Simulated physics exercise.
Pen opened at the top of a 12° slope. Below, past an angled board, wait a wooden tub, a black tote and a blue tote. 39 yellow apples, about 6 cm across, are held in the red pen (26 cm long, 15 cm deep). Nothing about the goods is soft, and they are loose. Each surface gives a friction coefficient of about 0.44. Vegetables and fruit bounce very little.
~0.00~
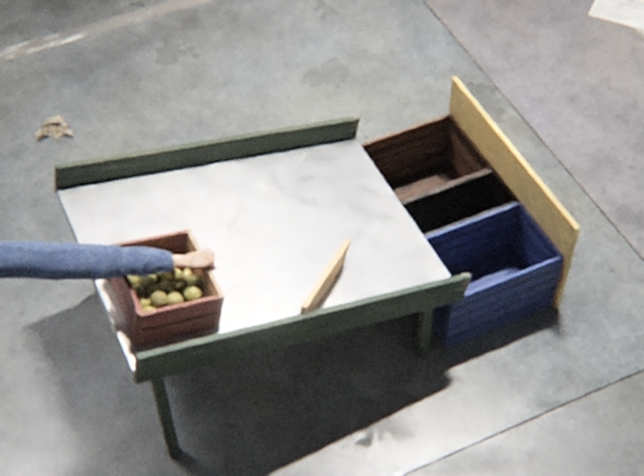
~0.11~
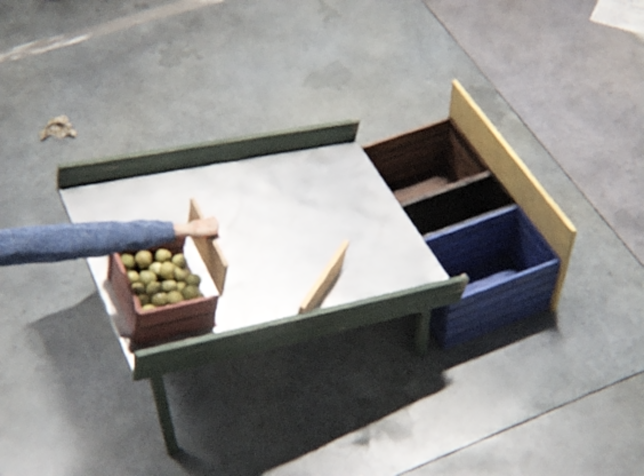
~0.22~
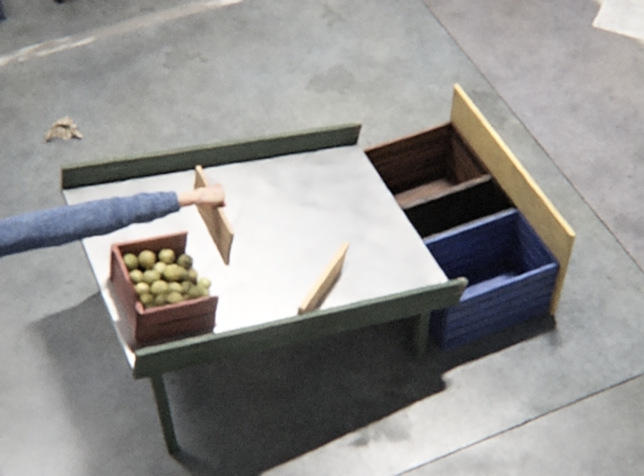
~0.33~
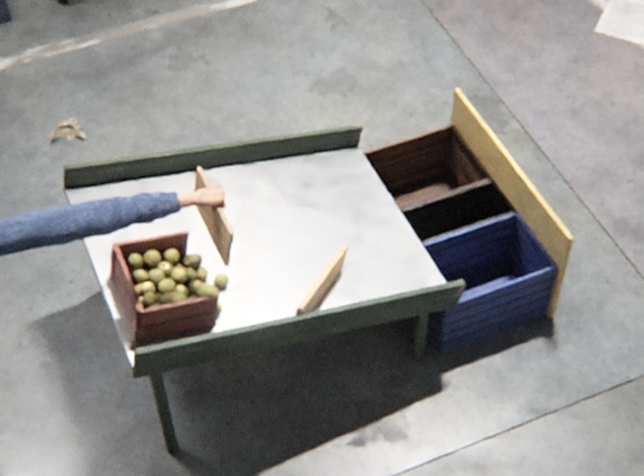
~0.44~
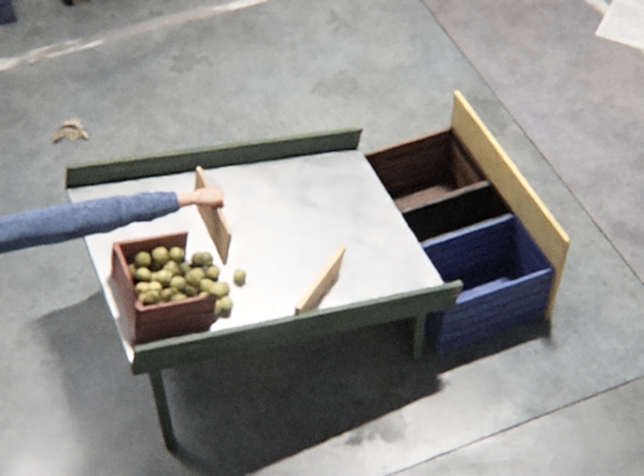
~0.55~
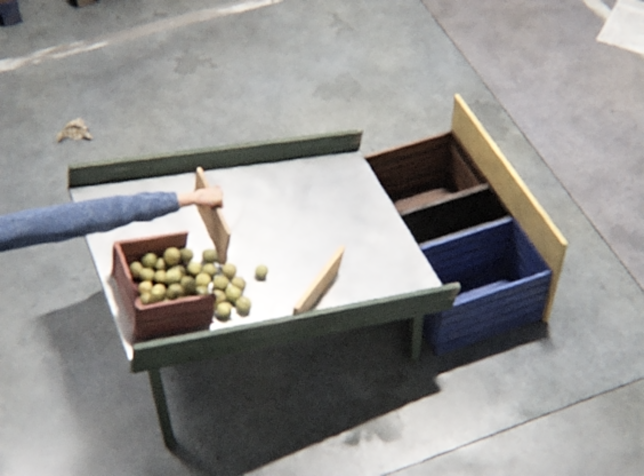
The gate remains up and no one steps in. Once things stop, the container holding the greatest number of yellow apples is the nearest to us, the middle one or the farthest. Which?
It is the one in between.
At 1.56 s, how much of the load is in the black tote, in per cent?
By that time, roughly 10 percent.
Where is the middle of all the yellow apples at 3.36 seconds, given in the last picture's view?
The middle lies near (465, 245).
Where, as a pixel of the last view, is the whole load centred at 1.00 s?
(235, 279).
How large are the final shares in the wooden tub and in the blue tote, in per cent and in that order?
Result: Near 30 % and near 5 %.
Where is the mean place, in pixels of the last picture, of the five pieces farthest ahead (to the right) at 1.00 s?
Their centre is around (326, 254).
After 1.00 s, 10 still in the red pen and 29 on the slope.
After 1.56 s, 3 in the black tote, 1 in the blue tote, 32 on the slope and 3 in the air.
After 2.35 s, 8 in the wooden tub, 15 in the black tote, 1 in the blue tote, 12 on the slope and 3 in the air.
Outcome (at 3.36 s), 12 in the wooden tub, 26 in the black tote and 1 in the blue tote.
